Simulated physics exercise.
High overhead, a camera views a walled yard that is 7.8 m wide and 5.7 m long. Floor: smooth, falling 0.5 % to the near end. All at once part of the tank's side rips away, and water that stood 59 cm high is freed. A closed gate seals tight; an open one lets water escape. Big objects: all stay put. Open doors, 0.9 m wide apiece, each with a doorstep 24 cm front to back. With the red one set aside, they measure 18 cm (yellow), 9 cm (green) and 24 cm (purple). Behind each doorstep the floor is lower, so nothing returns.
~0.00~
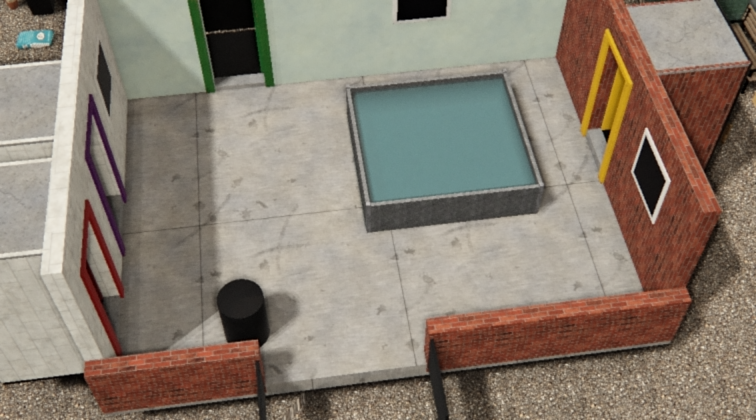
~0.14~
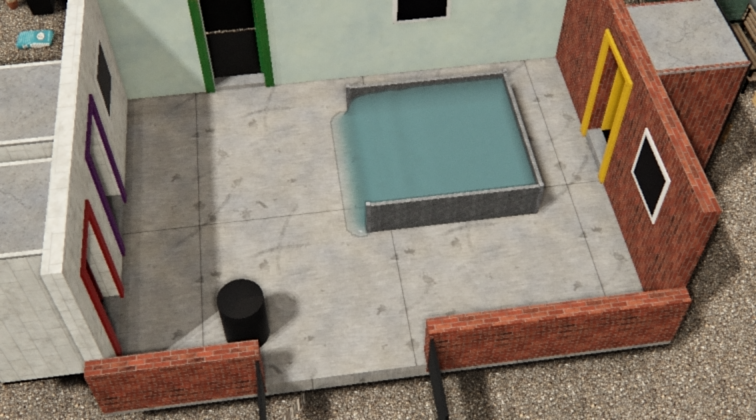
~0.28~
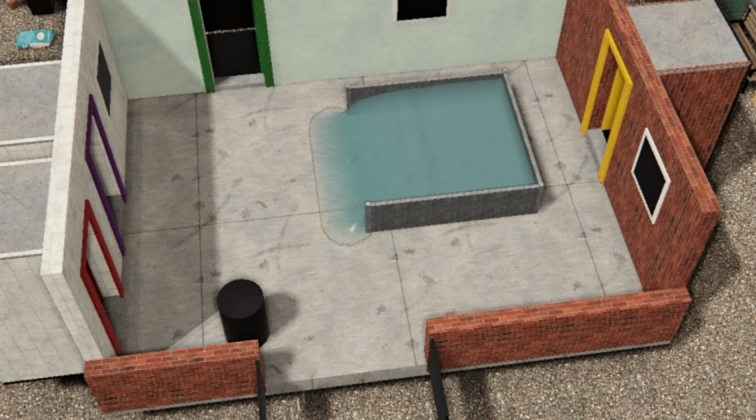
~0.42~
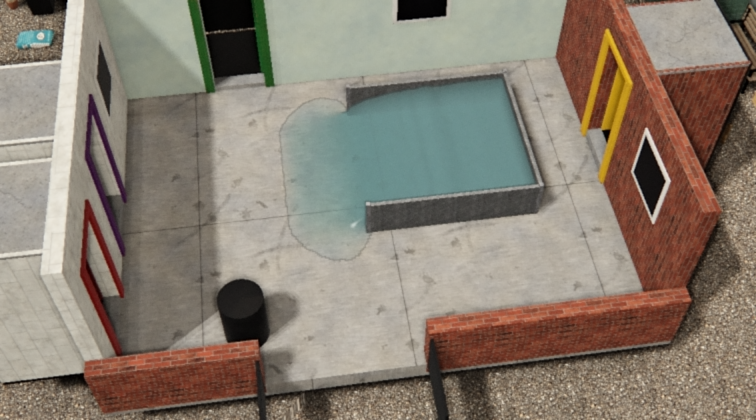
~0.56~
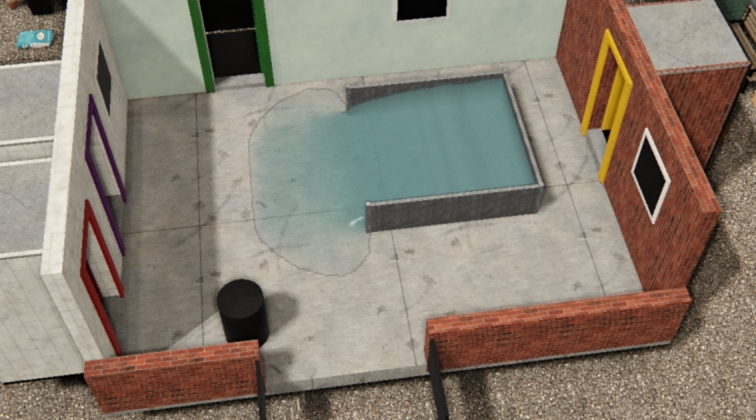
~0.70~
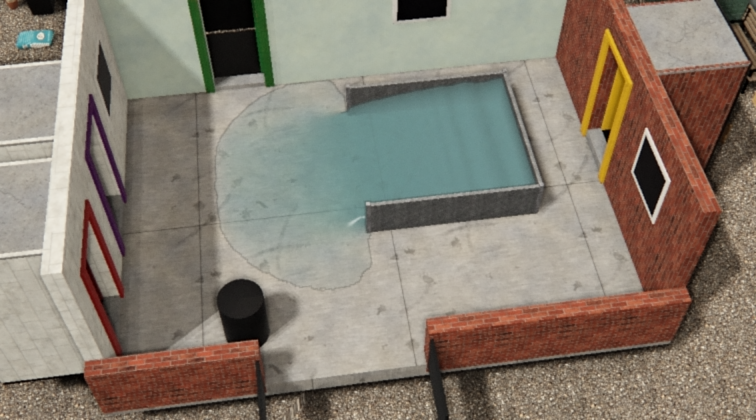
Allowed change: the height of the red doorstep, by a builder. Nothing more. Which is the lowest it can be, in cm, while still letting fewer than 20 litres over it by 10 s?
No lower than about 21 cm.
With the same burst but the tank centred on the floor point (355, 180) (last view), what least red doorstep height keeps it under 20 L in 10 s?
At least some 22 centimetres tall.
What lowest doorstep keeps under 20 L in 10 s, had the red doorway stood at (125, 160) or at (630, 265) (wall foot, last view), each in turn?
27 and 9.5 cm.
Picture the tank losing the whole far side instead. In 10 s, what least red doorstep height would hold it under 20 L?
Some 8.5 centimetres.
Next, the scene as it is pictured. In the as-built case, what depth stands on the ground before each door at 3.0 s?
At the purple door the depth is 31 cm, at red 20 cm, at green 13 cm and at yellow 0 cm.
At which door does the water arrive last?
Coming last is the yellow one.
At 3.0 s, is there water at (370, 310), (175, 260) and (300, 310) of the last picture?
In the order asked: Untouched, soaked, soaked.
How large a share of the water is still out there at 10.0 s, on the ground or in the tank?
Remaining share: Around 78 %.
After 1.4 s water covers 45 % of the floor, deepest (31 cm) near (125, 207); it has not reached the red door.
After 3.0 s water covers 50 % of the floor, deepest (40 cm) near (119, 388); 20 cm at the red door, 27 litres in over its 9 cm doorstep.
After 10.0 s water covers 95 % of the floor, deepest (13 cm) near (616, 325); 10 cm at the red door, 282 litres in over its 9 cm doorstep.
At the red door as built, the water arrived by 1.9 s and peaked near 23 cm at 6.2 s.
With a doorstep of 18 cm, 57 litres would have come in within the 10 s; with 24 cm, 6 litres. So under 20 litres takes about 21 cm.
